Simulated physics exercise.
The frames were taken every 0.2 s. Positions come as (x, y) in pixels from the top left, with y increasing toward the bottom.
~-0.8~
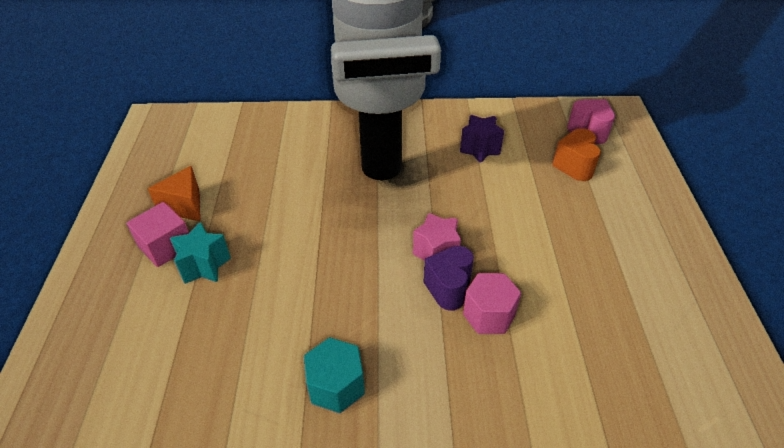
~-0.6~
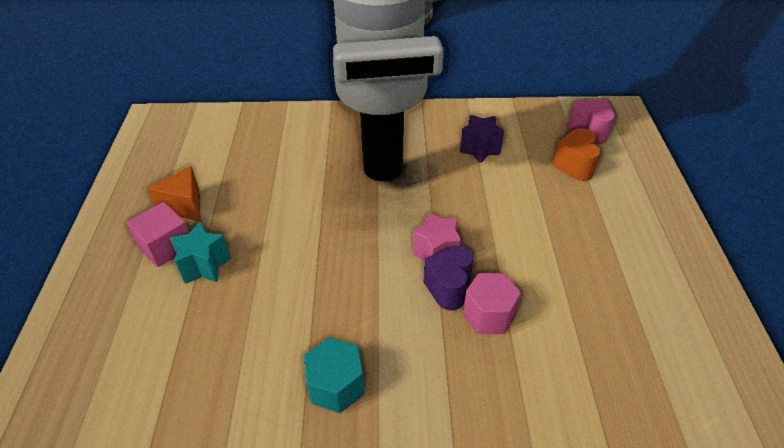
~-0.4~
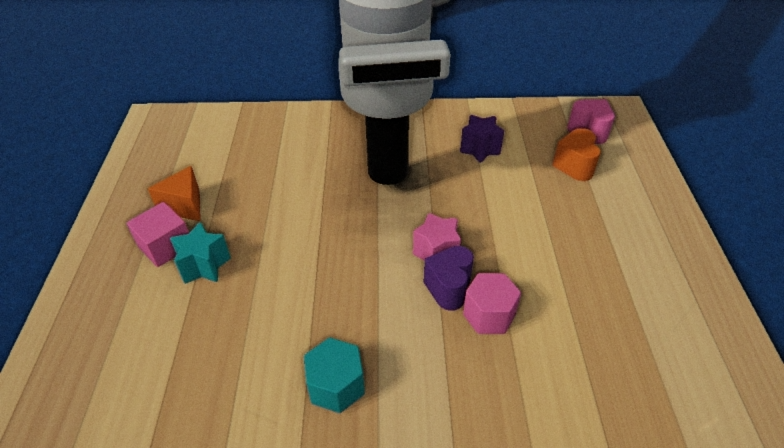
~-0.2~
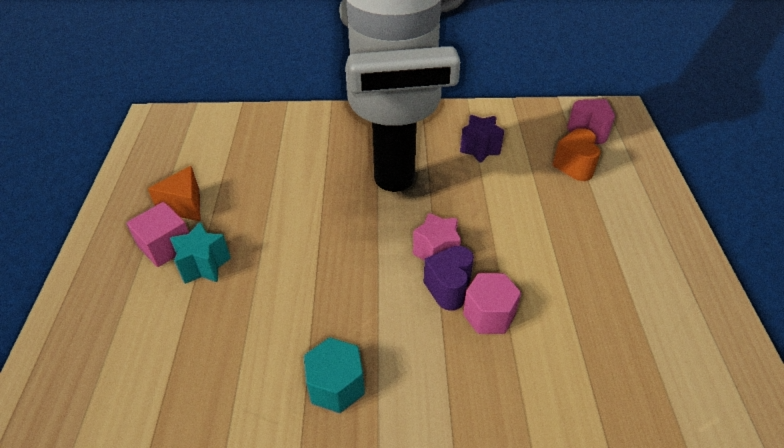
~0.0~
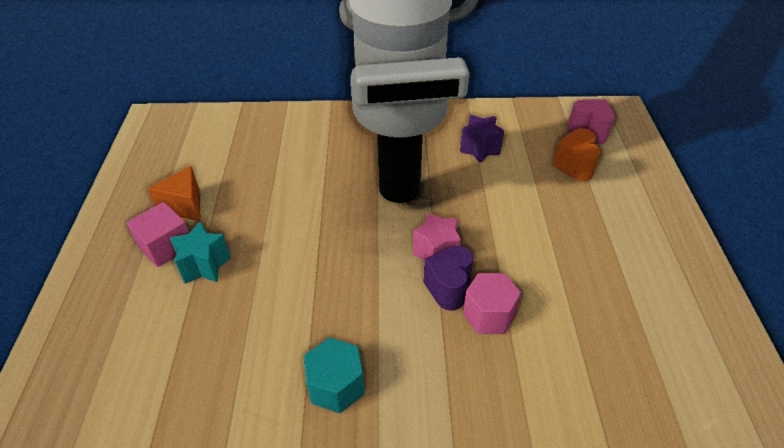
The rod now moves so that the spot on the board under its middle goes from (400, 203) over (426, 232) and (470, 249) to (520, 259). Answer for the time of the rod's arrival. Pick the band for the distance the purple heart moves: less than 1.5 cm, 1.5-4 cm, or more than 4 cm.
That one ends up 1.5 to 4 cm from where it is now.
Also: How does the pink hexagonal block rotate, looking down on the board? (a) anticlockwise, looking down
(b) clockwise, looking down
a (anticlockwise, looking down)
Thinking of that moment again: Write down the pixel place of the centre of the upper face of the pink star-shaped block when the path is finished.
I'd say the pink star-shaped block ends with its top centre at (489, 260).
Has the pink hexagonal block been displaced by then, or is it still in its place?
By the time the path is finished, it has moved at least a centimetre.
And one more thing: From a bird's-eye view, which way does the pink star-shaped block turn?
If we look at it from overhead, the pink star-shaped block pivots clockwise.
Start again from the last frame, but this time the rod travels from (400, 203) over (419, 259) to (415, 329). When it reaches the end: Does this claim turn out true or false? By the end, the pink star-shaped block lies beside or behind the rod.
True - the claim holds.
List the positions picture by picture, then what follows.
Lower end of the rod (382, 168), tops of blocks, pink star-shaped block (439, 229), purple heart (451, 265), pink hexagonal block (494, 291), in the first picture.
Rod (383, 169), blocks as before, in the second picture.
Rod (388, 172), blocks as before, in the third picture.
Rod (395, 178), blocks as before, in the fourth picture.
Rod (400, 189), pink star-shaped block (439, 229), purple heart (451, 265), pink hexagonal block (494, 291), in the fifth picture.
On the path given first. One third of the way, rod (428, 219); pink star-shaped block (448, 241); purple heart (455, 273).
Two thirds of the way, rod (473, 235); pink star-shaped block (477, 258), turned 50° clockwise; purple heart (455, 289), turned 35° clockwise; pink hexagonal block (503, 307), turned 40° anticlockwise.
At the end, rod (524, 245); pink star-shaped block (489, 260), turned 80° clockwise; purple heart (454, 289), turned 35° clockwise; pink hexagonal block (503, 307), turned 40° anticlockwise.
